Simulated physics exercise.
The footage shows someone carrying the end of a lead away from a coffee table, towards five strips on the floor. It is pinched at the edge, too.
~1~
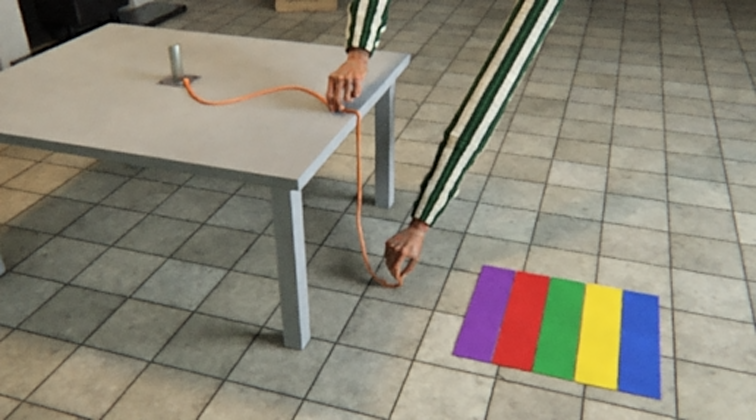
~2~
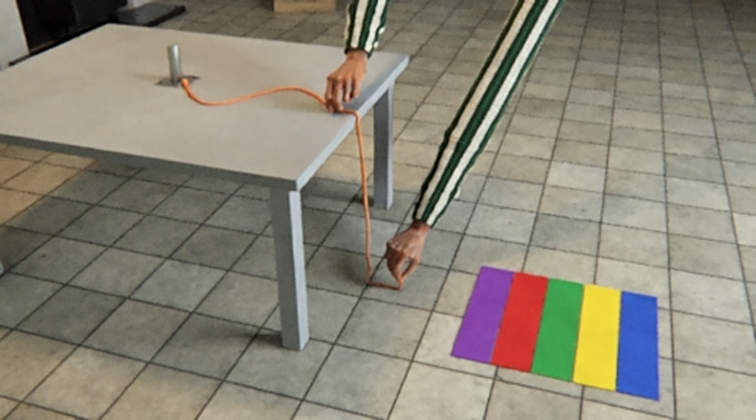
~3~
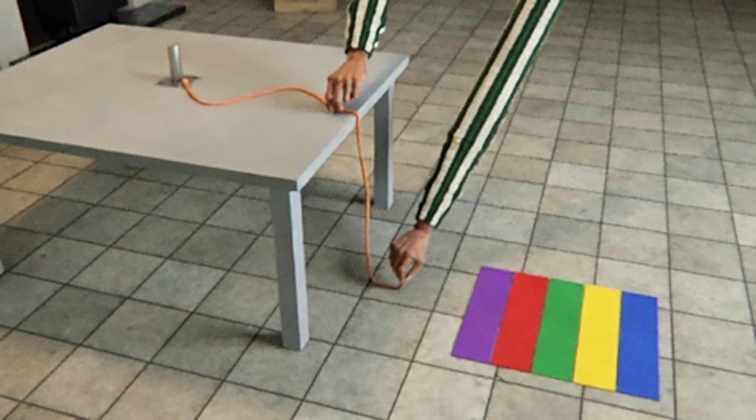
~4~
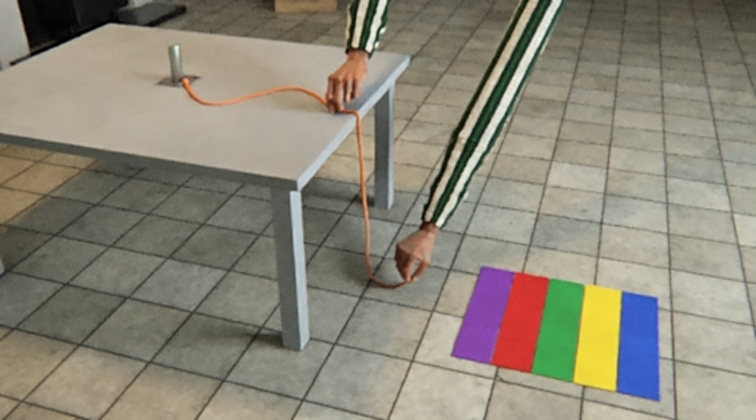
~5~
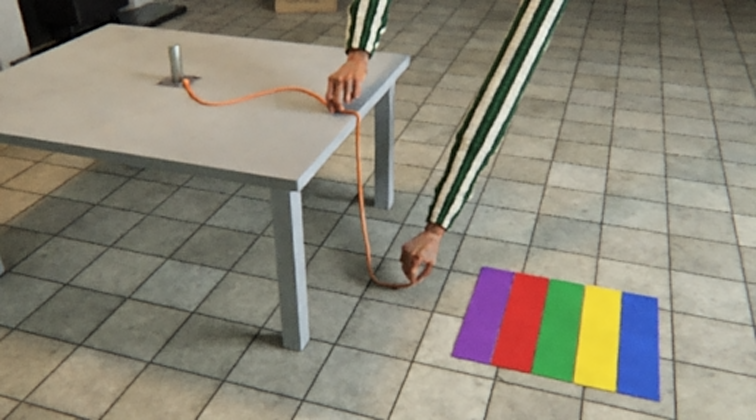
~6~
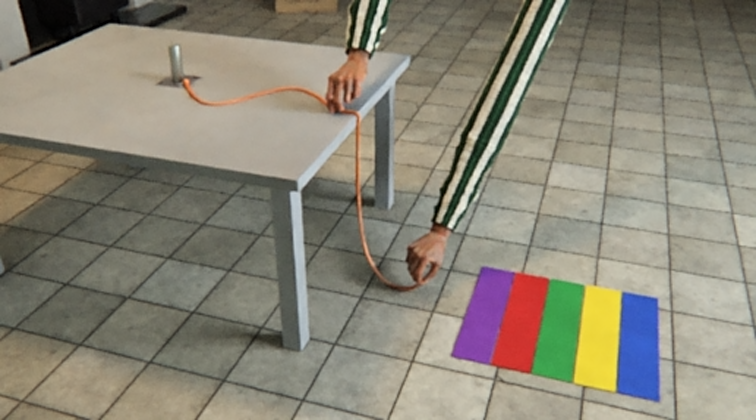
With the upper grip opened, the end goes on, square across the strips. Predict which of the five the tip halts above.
I expect it over the yellow strip.
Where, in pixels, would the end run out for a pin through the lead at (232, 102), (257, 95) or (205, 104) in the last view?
Roughly (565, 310), (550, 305) and (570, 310).
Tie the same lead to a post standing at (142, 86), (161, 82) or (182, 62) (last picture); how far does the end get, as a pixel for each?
Try by try: (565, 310), (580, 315) and (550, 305).
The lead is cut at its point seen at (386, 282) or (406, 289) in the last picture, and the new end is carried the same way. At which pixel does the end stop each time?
(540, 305) and (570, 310).
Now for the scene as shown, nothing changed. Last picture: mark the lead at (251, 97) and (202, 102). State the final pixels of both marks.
The first at (286, 98), the second at (240, 90).
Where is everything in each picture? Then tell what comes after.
End (400, 277); purple (477, 340); red (516, 348); green (556, 357); yellow (597, 365); blue (640, 374), in the first picture.
End (401, 278); lead through (191, 93) (245, 98) (314, 95) (357, 126) (365, 196) (368, 263), in the second picture.
End (405, 279), in the third picture.
End (410, 280); lead through (192, 93) (246, 98) (314, 95) (358, 126) (363, 196) (368, 263), in the fourth picture.
End (416, 281), in the fifth picture.
End (422, 282); lead through (192, 93) (247, 98) (315, 95) (358, 126) (358, 196) (372, 264), in the sixth picture.
A little later, end near (539, 305); over red.
Next, end near (577, 312); over green.
When it is tight, end near (601, 317); over yellow. It gets as far as the yellow strip.
